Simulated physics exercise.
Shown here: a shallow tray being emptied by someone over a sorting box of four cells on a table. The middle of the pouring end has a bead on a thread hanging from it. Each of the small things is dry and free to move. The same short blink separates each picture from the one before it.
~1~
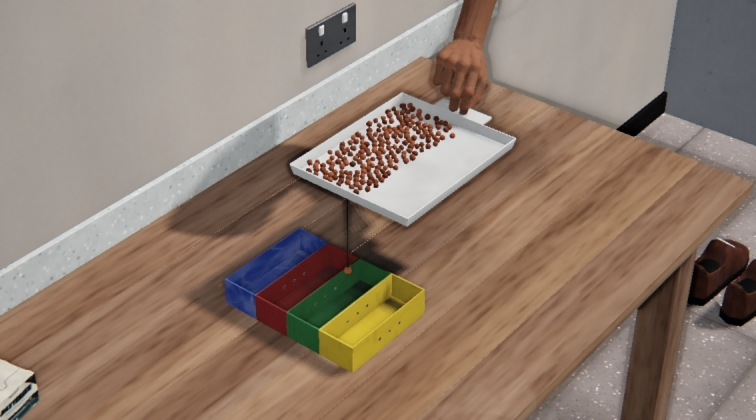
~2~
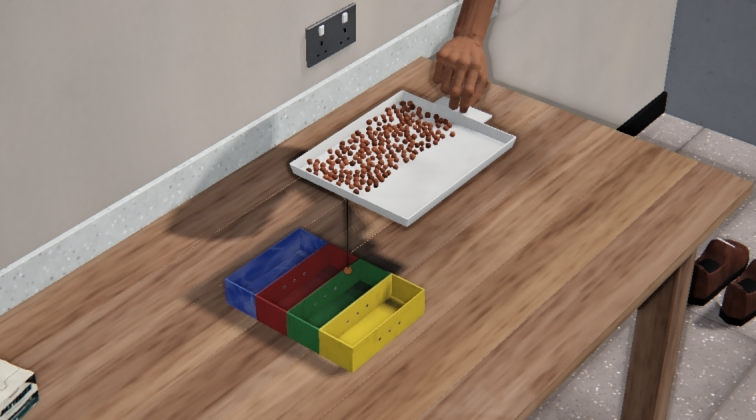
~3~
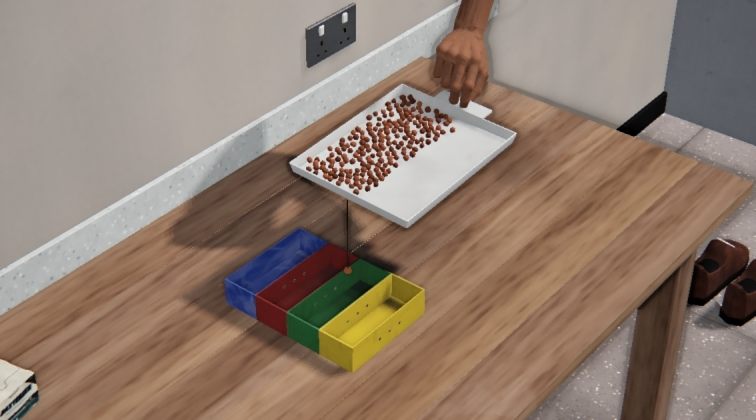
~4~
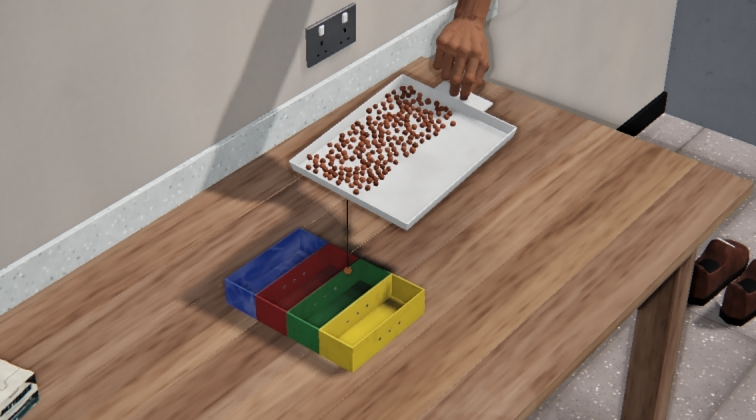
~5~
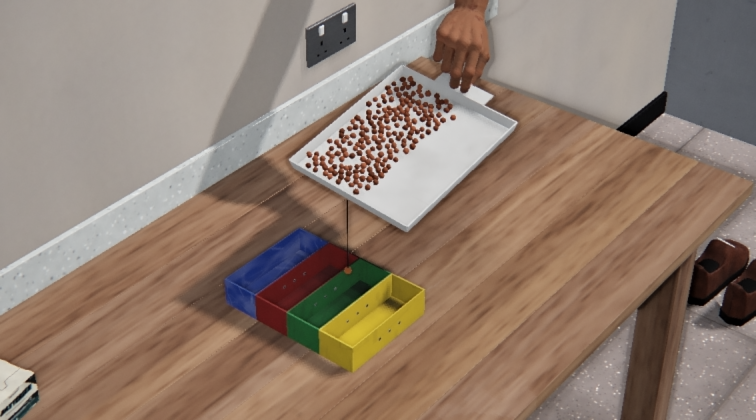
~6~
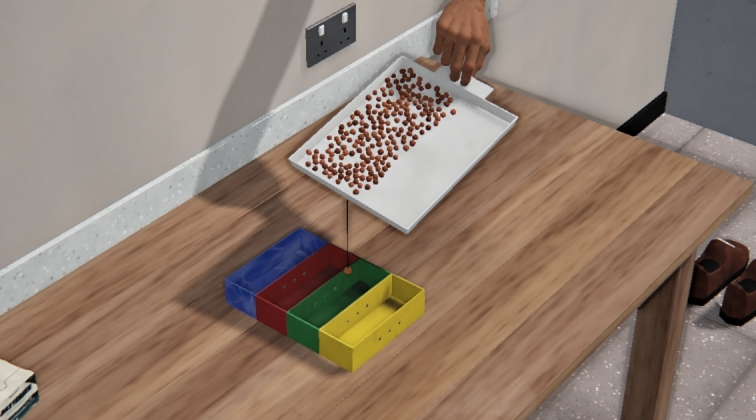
We see a hand holding a white tray of small brown pellets above a box with blue, red, green and yellow cells, gradually raising the handle end and tilting the tray toward its lower right corner while the pellets barely shift.
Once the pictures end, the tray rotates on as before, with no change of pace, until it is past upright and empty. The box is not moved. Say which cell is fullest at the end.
The yellow cell is fullest at the end.
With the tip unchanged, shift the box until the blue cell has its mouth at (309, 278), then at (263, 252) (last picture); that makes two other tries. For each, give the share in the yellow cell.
I'd say about 20 percent, followed by about 30 percent.
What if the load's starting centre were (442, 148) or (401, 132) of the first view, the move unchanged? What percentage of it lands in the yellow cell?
First about 60, then 60 per cent.
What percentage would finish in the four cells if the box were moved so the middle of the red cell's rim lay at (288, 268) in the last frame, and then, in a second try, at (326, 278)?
You'd get about 30 per cent first and about 90 per cent second.
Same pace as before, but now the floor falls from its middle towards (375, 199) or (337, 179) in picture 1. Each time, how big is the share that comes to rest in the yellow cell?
The first try gives close to 50 percent; the next gives 0 percent.
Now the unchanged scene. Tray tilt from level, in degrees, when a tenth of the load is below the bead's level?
Roughly 70°.
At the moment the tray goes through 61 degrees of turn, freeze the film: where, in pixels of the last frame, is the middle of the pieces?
Somewhere near pixel (388, 202).
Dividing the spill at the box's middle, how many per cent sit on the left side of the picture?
That comes to about 0 per cent of the pieces.
Just after the last frame, tray tipped steeply; almost all on the tray; just a few in the yellow cell; about a tenth falling or outside the box.
A moment on, tray tipped past a quarter turn; roughly two thirds on the tray; about a tenth in the yellow cell; roughly a quarter falling or outside the box.
Further on, tray tipped past a quarter turn; roughly two thirds in the yellow cell; about a tenth in the green cell; roughly a quarter falling or outside the box.
When it is over, tray tipped past a quarter turn; roughly two thirds in the yellow cell; about a tenth in the green cell; not one in the red cell; not one in the blue cell; roughly a quarter outside the box.
